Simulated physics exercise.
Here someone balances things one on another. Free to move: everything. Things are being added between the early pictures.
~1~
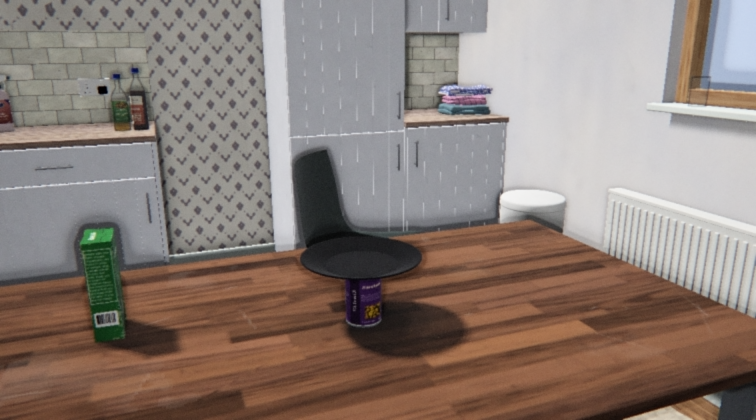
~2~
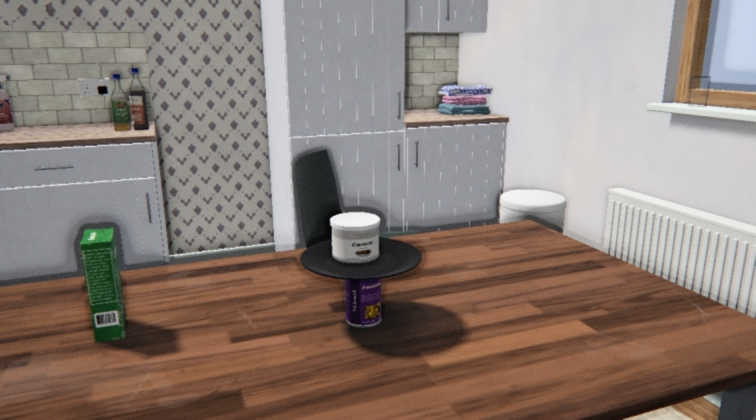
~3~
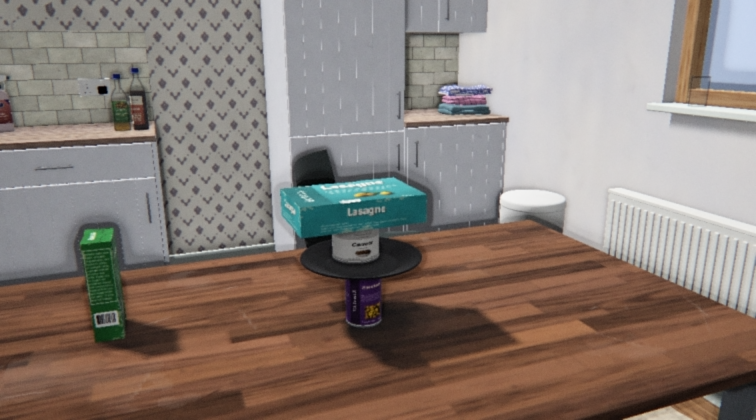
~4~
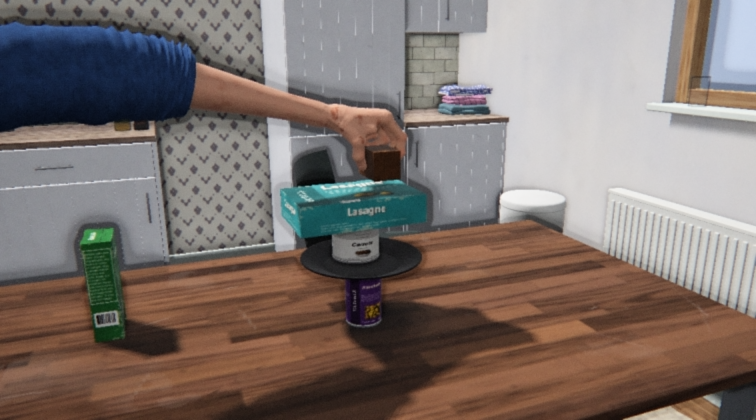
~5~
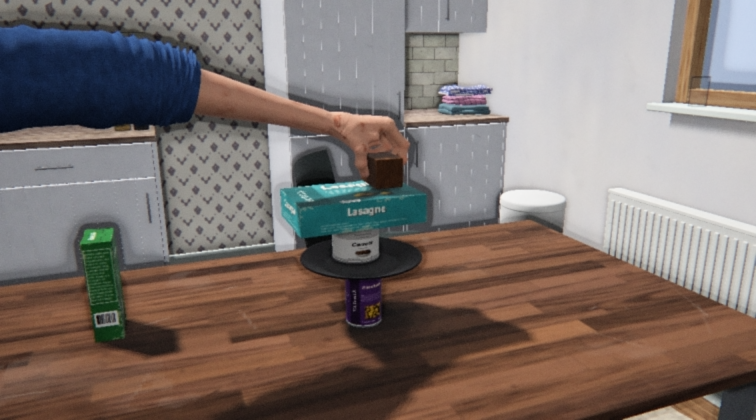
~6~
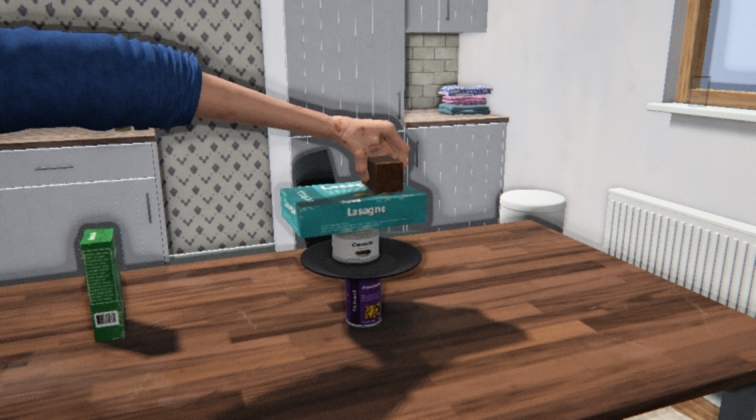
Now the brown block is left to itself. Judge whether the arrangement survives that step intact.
It survives intact.
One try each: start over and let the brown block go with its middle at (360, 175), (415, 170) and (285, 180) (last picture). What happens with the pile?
Stays standing; collapses; collapses.
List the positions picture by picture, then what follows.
In the first frame, the last thing is not in view yet; black plate (361, 260).
In the second frame, the last thing is not in view yet; green carton (105, 284).
In the third frame, the last thing is not in view yet; white tub (356, 237).
In the fourth frame, on its way; brown block (379, 162); turquoise packet (352, 205).
In the fifth frame, on its way; brown block (382, 170); purple tin (363, 293).
In the sixth frame, set down, still held; brown block (382, 173); black plate (361, 260).
Then, 0.20 s on from there, no change.
Then, 0.60 s on from there, brown block resting near (382, 175).
In the end, all 6 unmoved. At the end, from the last picture's camera, brown block near (382, 174). The pile stays up.
